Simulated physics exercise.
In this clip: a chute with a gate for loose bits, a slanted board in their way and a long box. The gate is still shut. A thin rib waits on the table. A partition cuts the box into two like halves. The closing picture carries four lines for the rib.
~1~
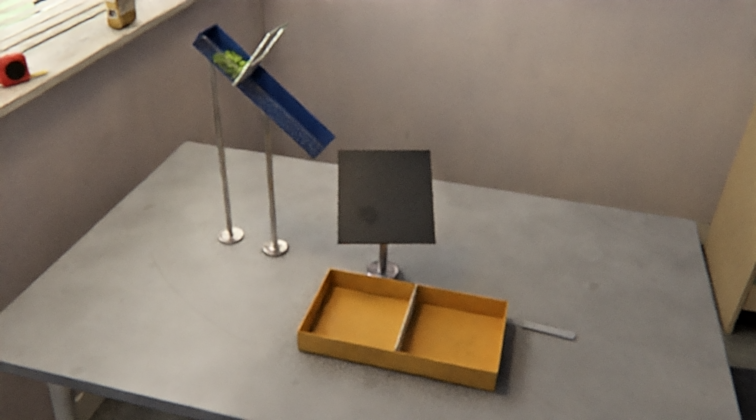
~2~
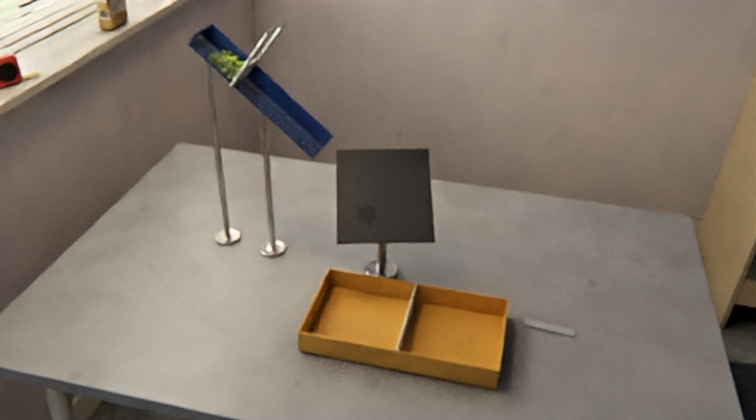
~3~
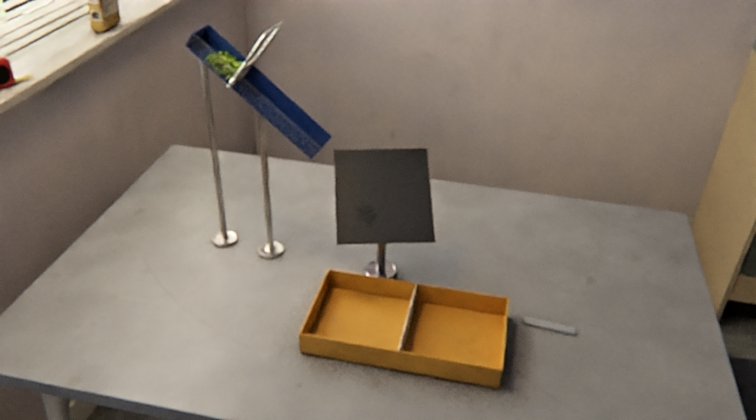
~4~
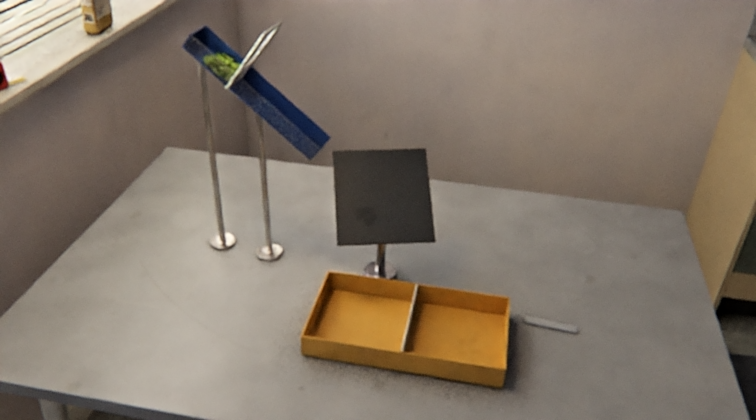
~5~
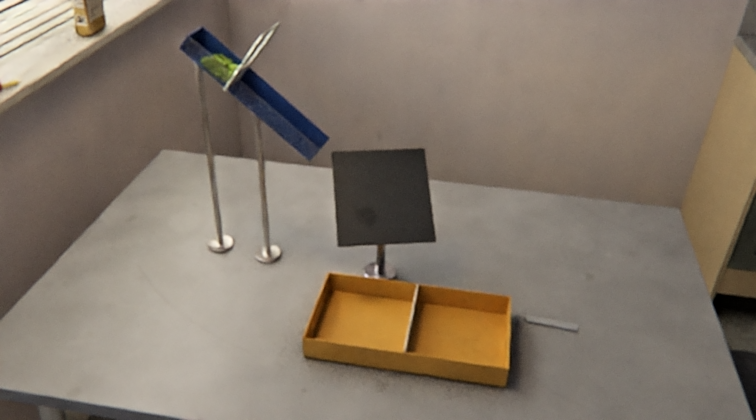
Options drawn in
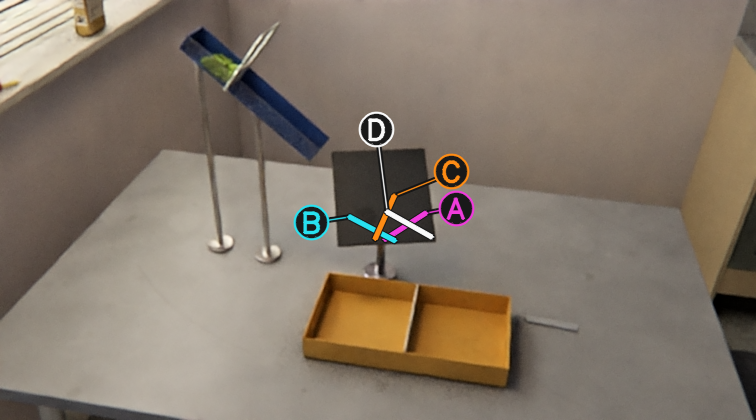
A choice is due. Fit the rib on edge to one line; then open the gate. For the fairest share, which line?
Best: D.
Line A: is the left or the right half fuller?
More lands on the left.
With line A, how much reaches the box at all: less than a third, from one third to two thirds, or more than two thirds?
Line A gives more than two thirds.
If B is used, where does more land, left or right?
Right.
On the marked copy, line A from (425, 213) to (385, 239); line B from (349, 216) to (394, 240); line C from (394, 196) to (375, 238); line D from (387, 211) to (431, 236).
For line A, of what is caught, all but a few in the left half, a small share in the right.
For line B, of what is caught, a small share in the left half, the bulk in the right.
For line C, of what is caught, all but a few in the left half, a small share in the right.
For line D, of what is caught, close to half in the left half, close to half in the right.
